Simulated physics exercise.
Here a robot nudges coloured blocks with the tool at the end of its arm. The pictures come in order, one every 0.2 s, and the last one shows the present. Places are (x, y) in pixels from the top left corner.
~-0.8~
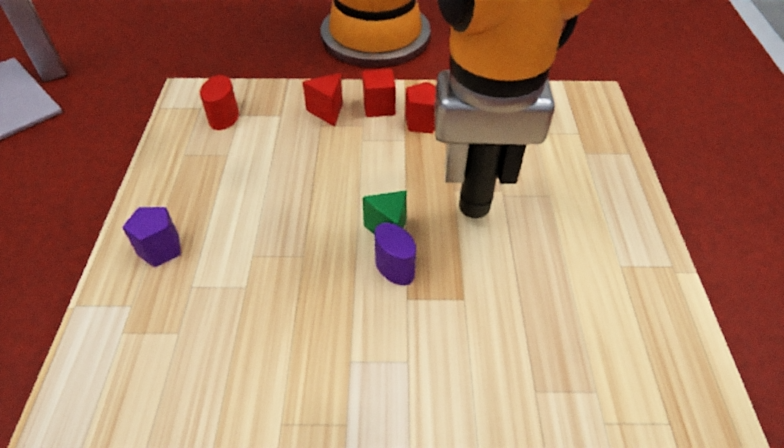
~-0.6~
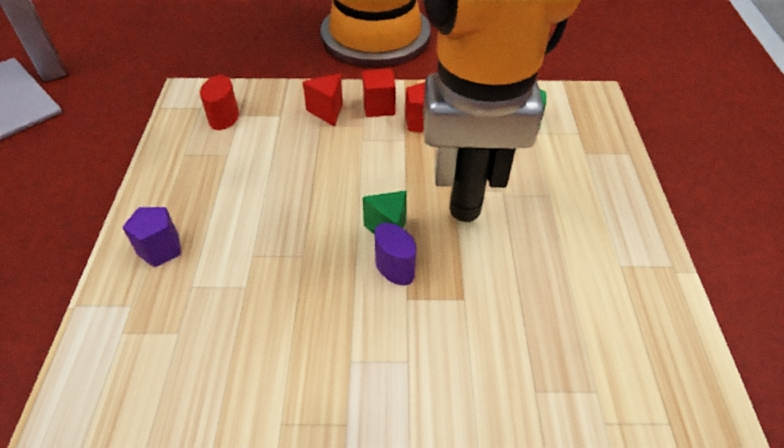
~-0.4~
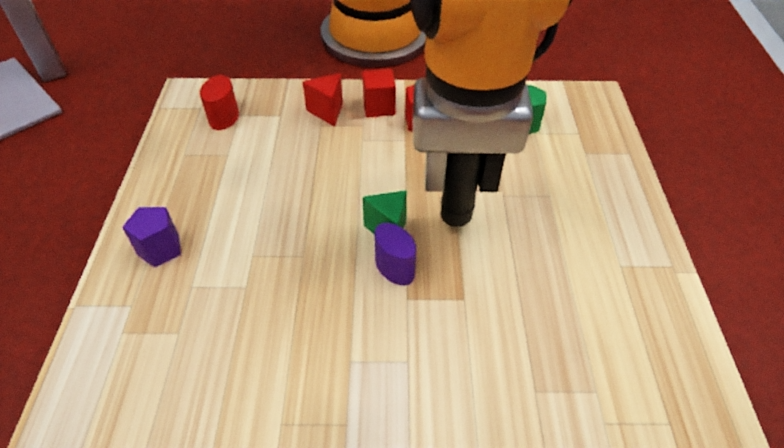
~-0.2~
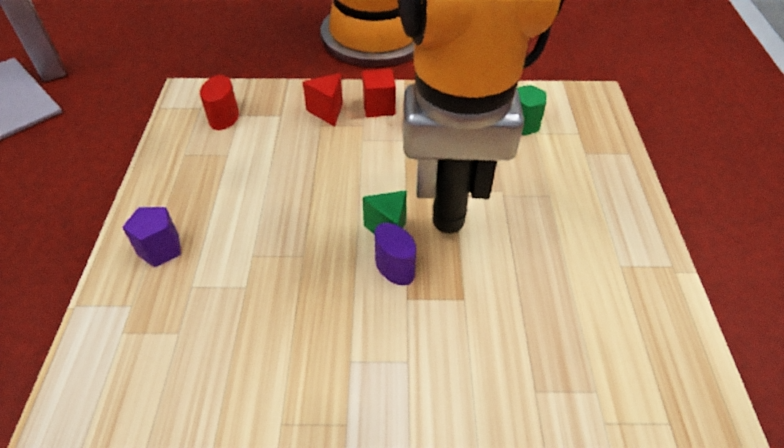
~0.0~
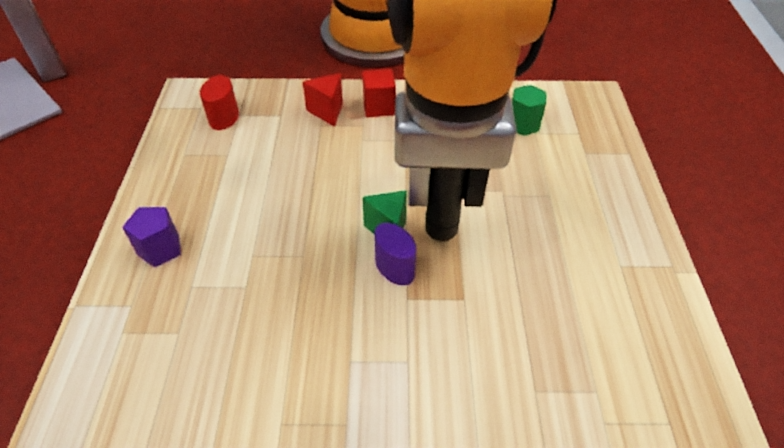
On a light wooden board, a robot arm's dark tool slid a short way left and toward the viewer, drawing closer to a purple oval and green three-sided block, while all the blocks stayed still.
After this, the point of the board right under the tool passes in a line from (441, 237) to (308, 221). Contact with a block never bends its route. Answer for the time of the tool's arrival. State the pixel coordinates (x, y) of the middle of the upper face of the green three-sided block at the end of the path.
The green three-sided block ends near (272, 191).
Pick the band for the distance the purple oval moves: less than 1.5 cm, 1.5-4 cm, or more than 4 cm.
It moves only a bit, under 1.5 cm.
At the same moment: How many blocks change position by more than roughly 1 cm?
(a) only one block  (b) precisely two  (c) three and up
I'll go with a - only one block.
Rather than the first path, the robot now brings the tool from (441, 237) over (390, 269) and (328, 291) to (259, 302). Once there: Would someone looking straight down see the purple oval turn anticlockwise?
Yes, I think so.
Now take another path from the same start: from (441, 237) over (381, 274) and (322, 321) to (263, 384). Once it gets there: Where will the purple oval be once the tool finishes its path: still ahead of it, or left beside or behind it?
I'd say it is still being pushed.
The first path, step by step. One third of the way, tool (396, 224); green three-sided block (364, 201).
Two thirds of the way, tool (351, 219); green three-sided block (317, 196).
At the end, tool (307, 213); green three-sided block (272, 191); purple oval not moved.
